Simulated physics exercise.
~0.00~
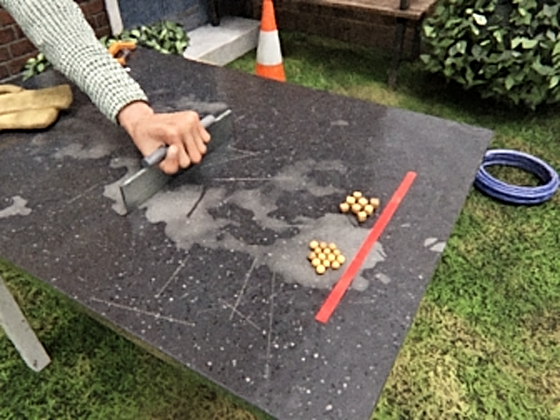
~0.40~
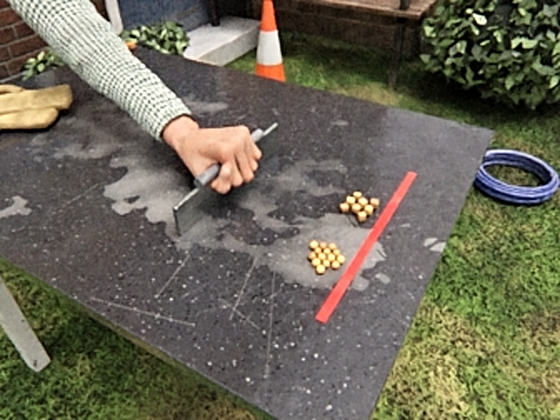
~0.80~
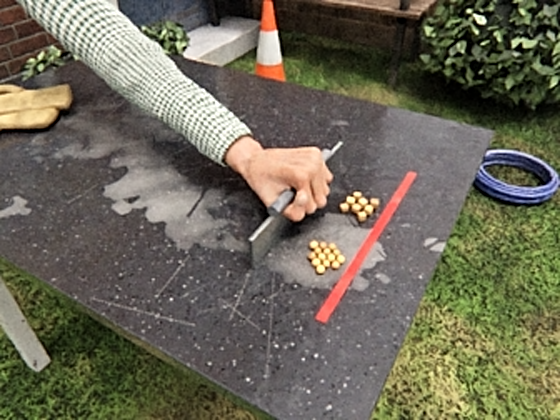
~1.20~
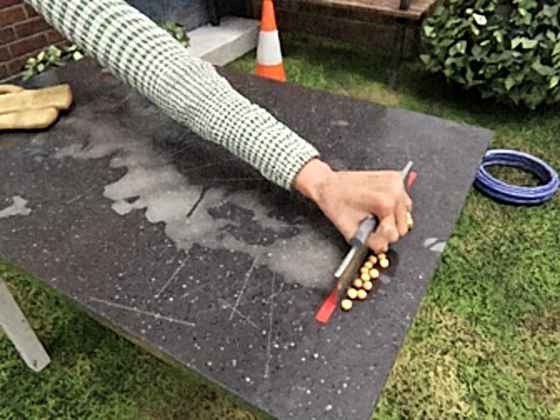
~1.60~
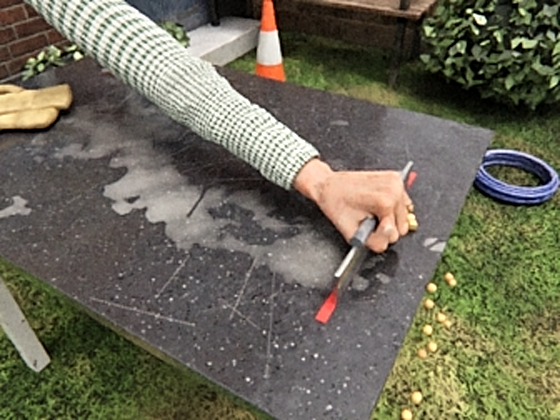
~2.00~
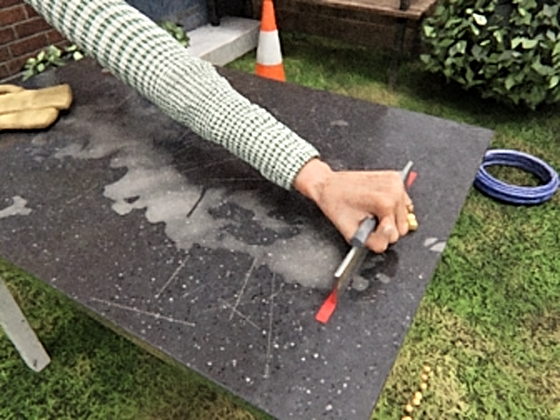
We see a hand sweep a scraper rightward across a dark speckled table toward two heaps of small yellowish pieces, stopping at a strip of red tape. The nearer heap is pushed past the tape and spills onto the grass, while the farther one shifts right but stays on the table.
